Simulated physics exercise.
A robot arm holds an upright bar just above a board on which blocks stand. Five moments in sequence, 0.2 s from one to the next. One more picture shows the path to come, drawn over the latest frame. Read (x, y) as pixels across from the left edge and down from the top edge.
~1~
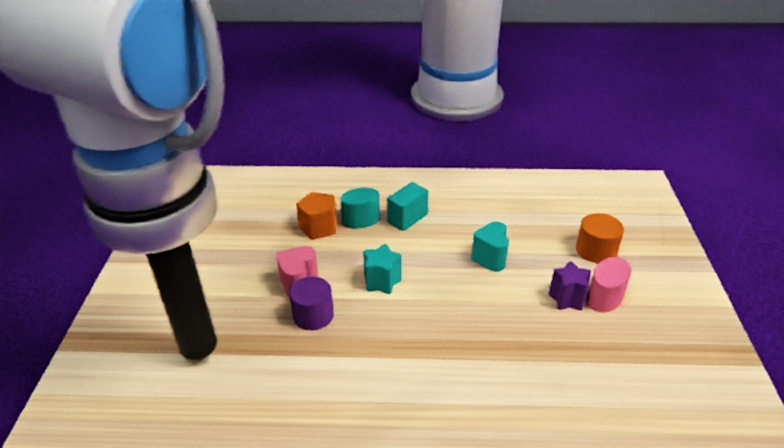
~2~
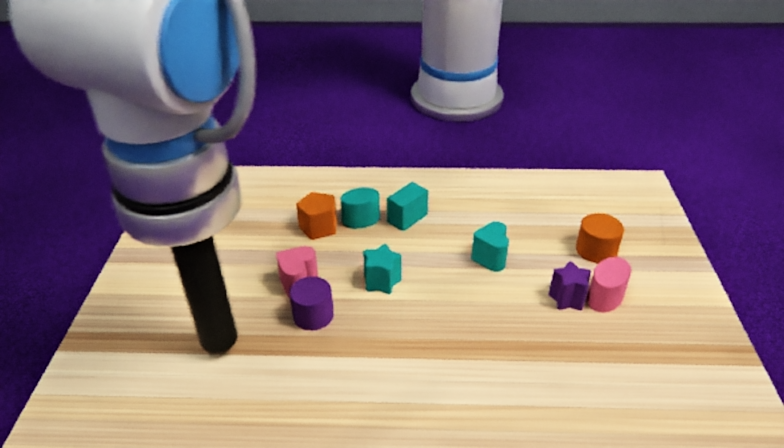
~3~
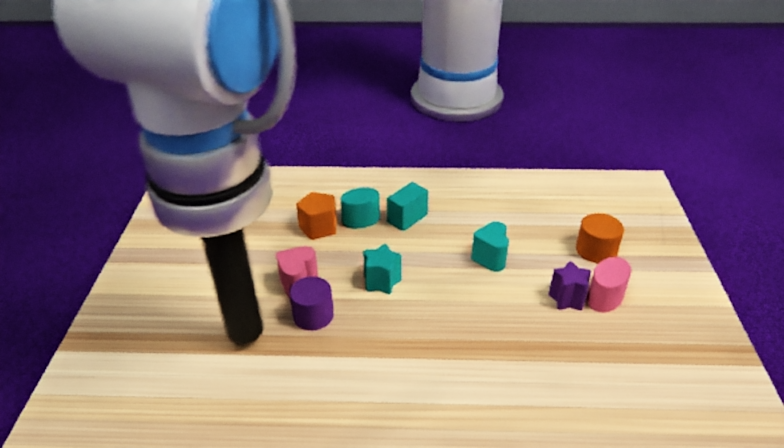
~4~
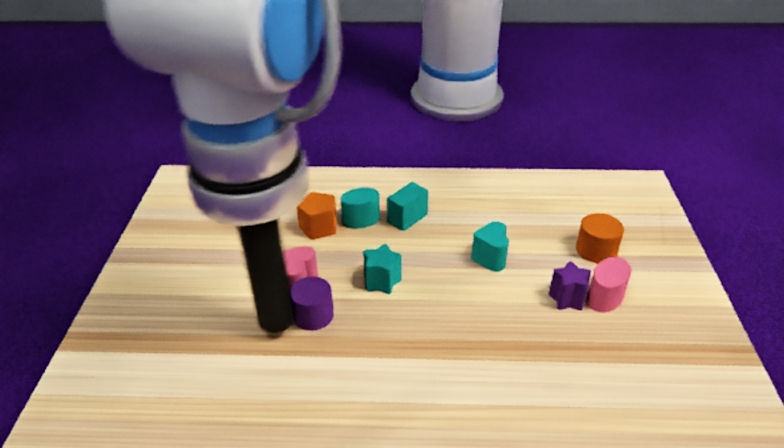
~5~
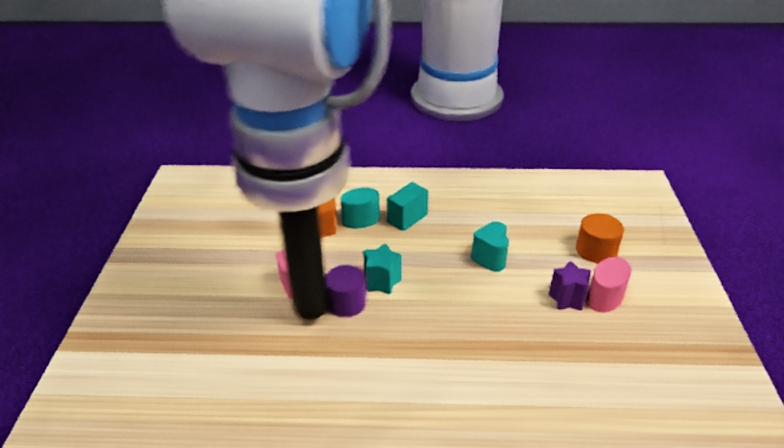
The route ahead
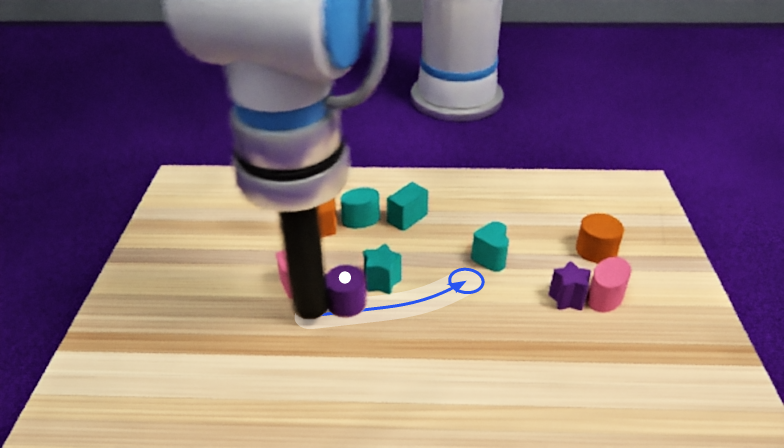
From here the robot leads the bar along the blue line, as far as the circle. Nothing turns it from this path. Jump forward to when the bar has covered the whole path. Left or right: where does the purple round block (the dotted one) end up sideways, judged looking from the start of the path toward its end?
Off to the left side.
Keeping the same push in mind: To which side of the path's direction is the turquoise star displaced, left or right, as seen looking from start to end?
It goes left.
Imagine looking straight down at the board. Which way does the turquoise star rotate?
Looking down on the board, it turns counter-clockwise.
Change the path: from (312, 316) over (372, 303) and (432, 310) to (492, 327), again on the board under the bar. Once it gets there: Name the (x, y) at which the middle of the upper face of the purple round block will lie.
I'd place it at (439, 258), taking the centre of its top.
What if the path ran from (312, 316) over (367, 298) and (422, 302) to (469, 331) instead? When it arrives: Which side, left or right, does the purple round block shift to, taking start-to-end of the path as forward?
The purple round block is shifted sideways to the left, facing along the path from start to end.
Drawn move, from (312, 316) via (395, 306), ending at (466, 281); the dot is on the purple round block.
The first path, step by step. One third of the way, bar (368, 302); purple round block (392, 263); turquoise star (407, 239).
Two thirds of the way, bar (423, 292); purple round block (423, 249); turquoise star (411, 228), turned 30° anticlockwise.
At the end, bar (467, 273); pink heart still; purple round block (444, 237); turquoise star (410, 225), turned 50° anticlockwise.
